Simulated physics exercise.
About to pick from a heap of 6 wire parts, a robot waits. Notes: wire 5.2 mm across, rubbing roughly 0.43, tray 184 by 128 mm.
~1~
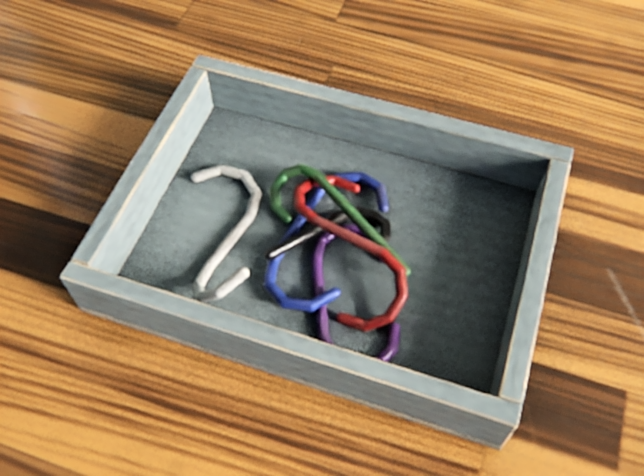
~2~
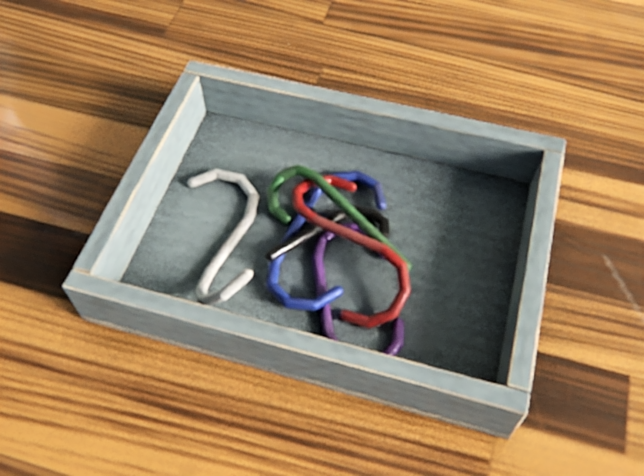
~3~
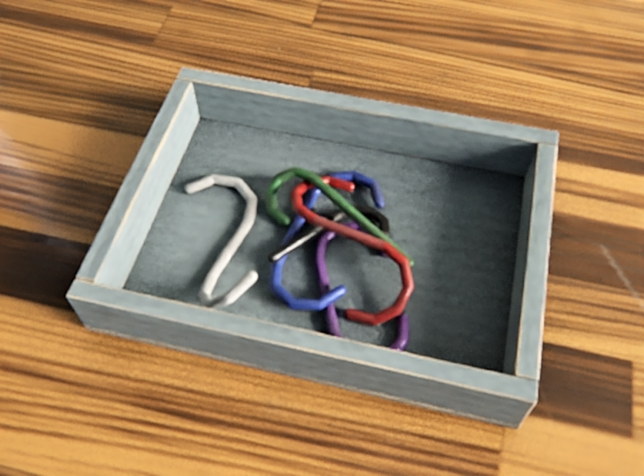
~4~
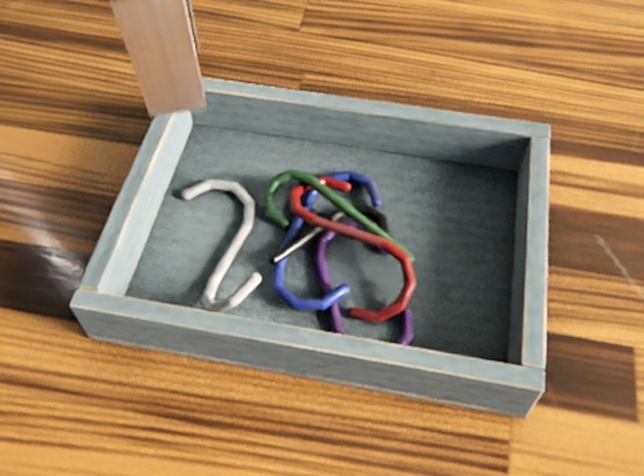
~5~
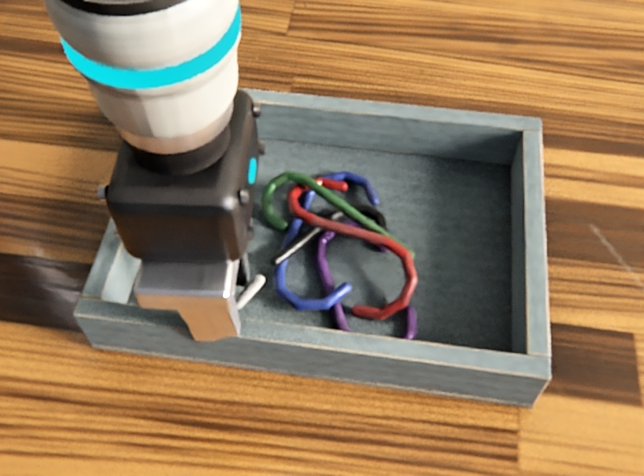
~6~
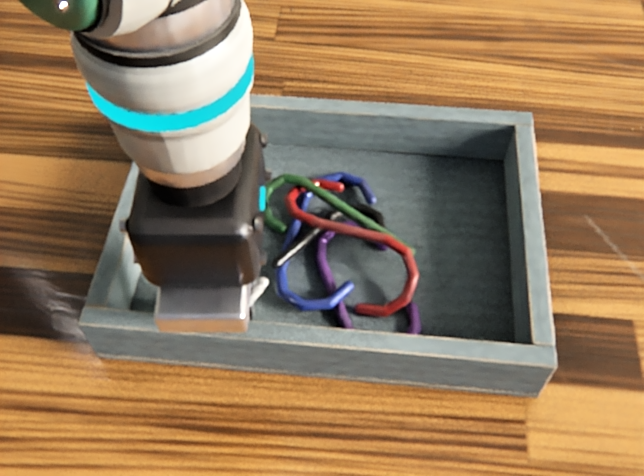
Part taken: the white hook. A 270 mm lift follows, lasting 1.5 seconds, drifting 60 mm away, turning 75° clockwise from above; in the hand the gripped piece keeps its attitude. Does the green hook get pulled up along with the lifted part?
No.
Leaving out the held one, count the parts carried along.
Altogether I count 0.
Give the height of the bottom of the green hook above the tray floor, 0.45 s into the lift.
0 mm.
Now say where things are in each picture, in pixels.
In the first frame, fingers out of view, 222 mm above the grip; green hook from (288, 219) to (405, 271), passing over purple hook, over blue hook, over red hook; white hook from (196, 177) to (243, 273).
In the second frame, fingers out of view, 222 mm above the grip; red hook from (345, 315) to (352, 187), passing over purple hook, over blue hook, over black hook; blue hook from (338, 291) to (381, 205), passing over purple hook, under black hook, under red hook.
In the third frame, fingers out of view, 207 mm above the grip; white hook from (190, 188) to (251, 277); black hook from (374, 242) to (273, 258), passing over purple hook, over blue hook, under red hook.
In the fourth frame, fingers (169, 54) 111 mm above the grip; green hook from (285, 224) to (409, 259), passing over purple hook, over blue hook, over red hook; purple hook from (406, 315) to (384, 249), passing under blue hook, under black hook, under red hook.
In the fifth frame, fingers (220, 294) 14 mm above the grip.
In the sixth frame, fingers (229, 314) closed on the white hook; green hook from (282, 228) to (410, 252).
Then, 0.45 s into the lift, lowest point more than 20 mm over the tray floor, white hook 58 mm.
Then, 0.83 s into the lift, lowest point more than 20 mm over the tray floor, white hook 159 mm.
Then, 1.50 s into the lift, lowest point more than 20 mm over the tray floor, white hook 273 mm.
Finally, hanging white hook 273 mm; the other 5 are down.
